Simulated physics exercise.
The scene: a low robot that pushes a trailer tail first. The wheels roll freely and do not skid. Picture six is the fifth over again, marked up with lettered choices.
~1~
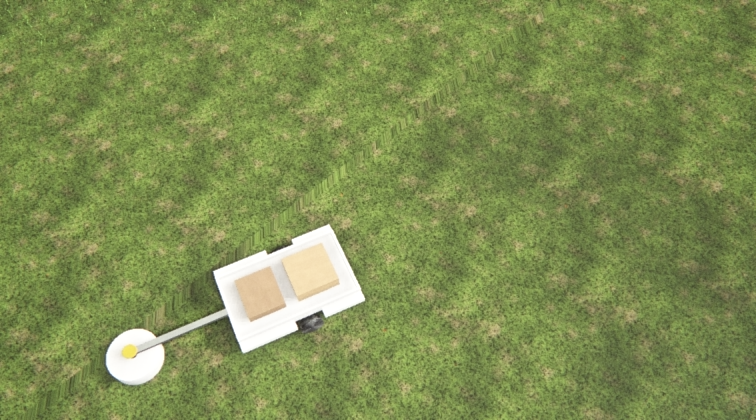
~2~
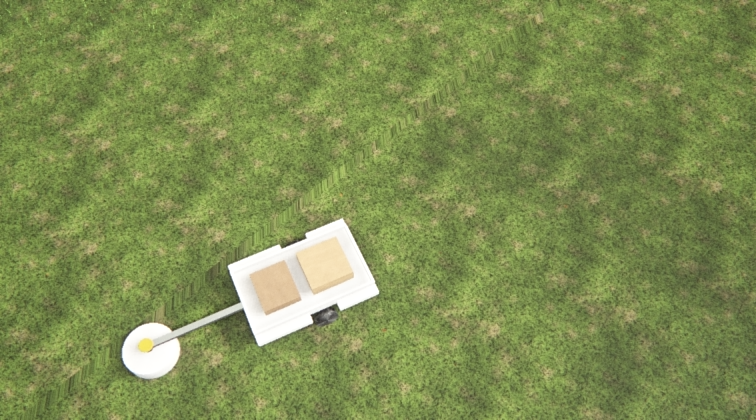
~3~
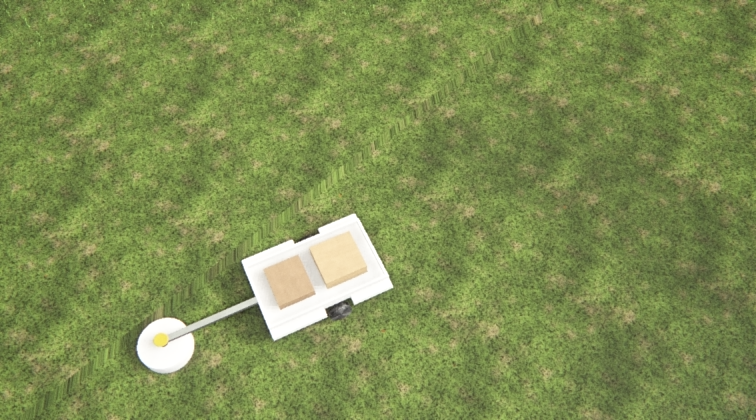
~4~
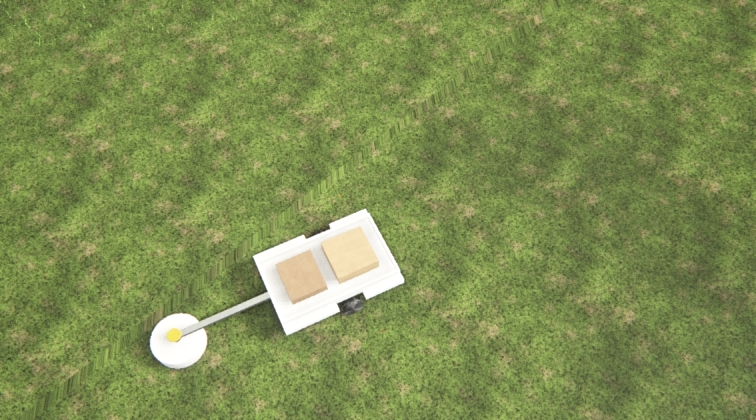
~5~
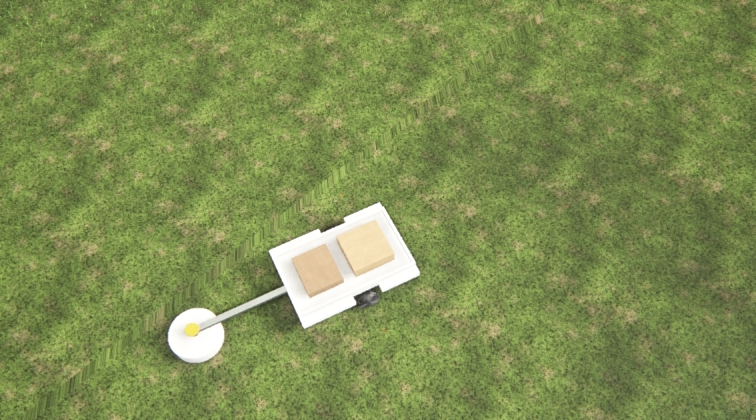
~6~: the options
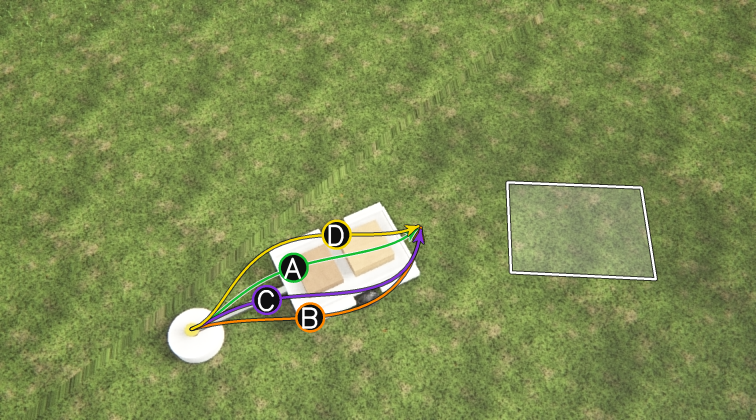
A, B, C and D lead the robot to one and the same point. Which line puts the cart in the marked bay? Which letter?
Take D.
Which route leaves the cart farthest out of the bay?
Route B.
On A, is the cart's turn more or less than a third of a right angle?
It turns less than that.
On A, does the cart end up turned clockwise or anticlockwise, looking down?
It turns clockwise.
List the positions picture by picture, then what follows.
The first picture shows robot (134, 355); white cart (288, 285).
The second picture shows robot (150, 349); white cart (302, 278).
The third picture shows robot (165, 344); white cart (316, 273).
The fourth picture shows robot (178, 339); white cart (328, 268).
The fifth picture shows robot (195, 334); white cart (343, 261).
On the copy, A from (192, 329) via (303, 265) to (417, 229); B from (192, 329) via (330, 315) to (421, 227); C from (192, 329) via (325, 294) to (421, 230); D from (192, 329) via (291, 241) to (419, 226); the bay at (578, 229).
On D. First, robot (260, 264), cart (413, 237).
Then, robot (344, 241), cart (499, 232).
Finally, robot (421, 231), cart (578, 231); the cart stands in the bay.
By contrast, A leaves the cart at (563, 185), out of the bay; B leaves the cart at (492, 120), out of the bay; C leaves the cart at (526, 140), out of the bay.
